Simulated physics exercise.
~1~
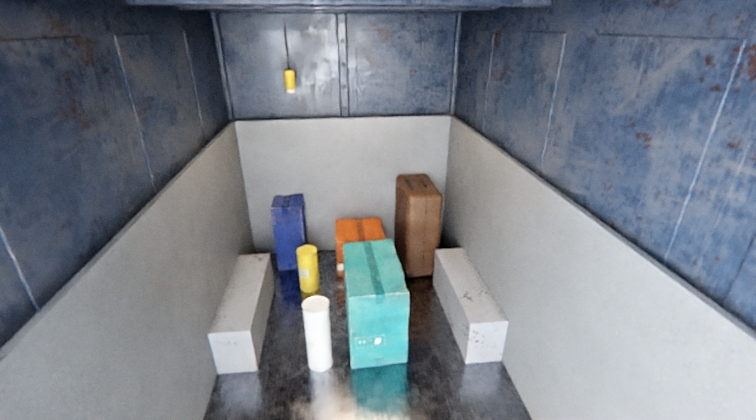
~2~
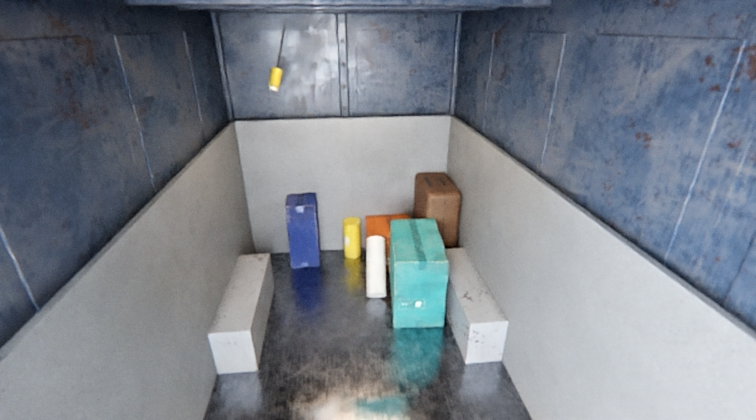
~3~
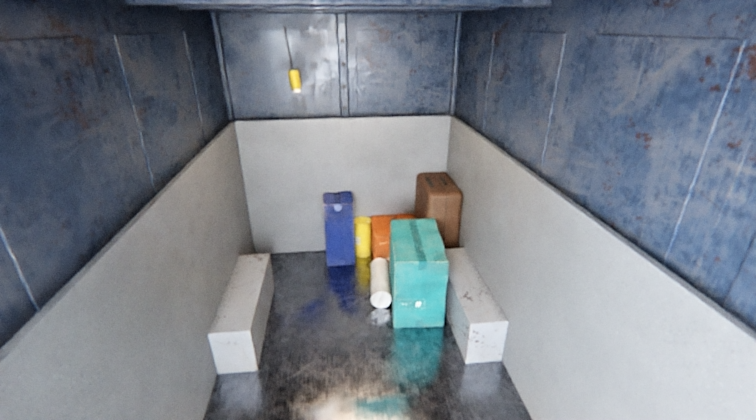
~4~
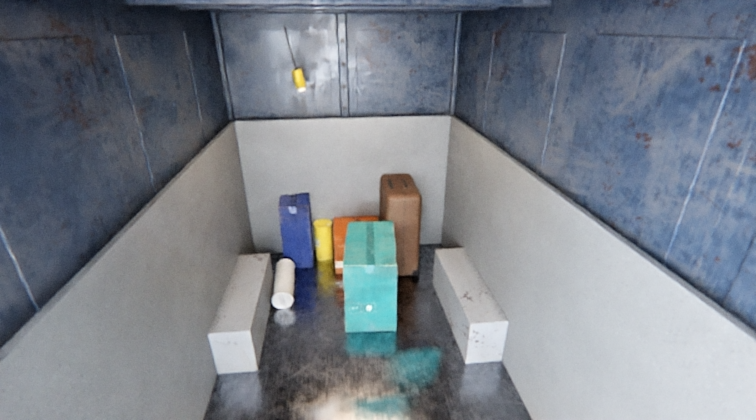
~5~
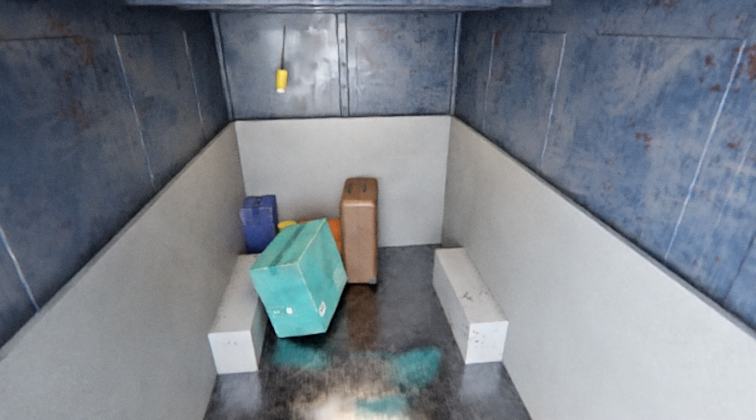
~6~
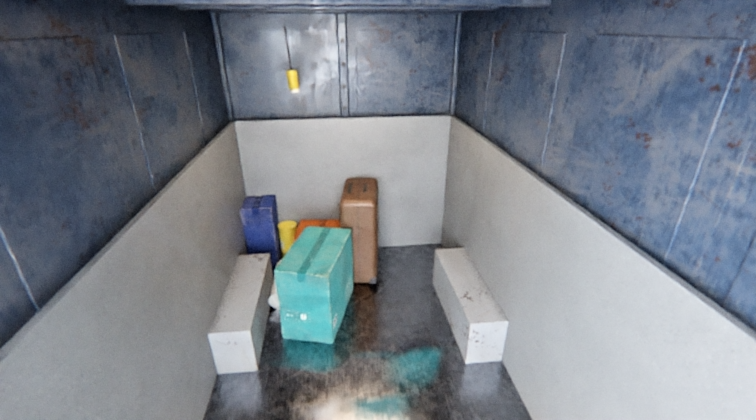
Boxes, a brown case and canisters sliding right then left in a van bay, the white canister toppling, the turquoise box tilting and settling upright.
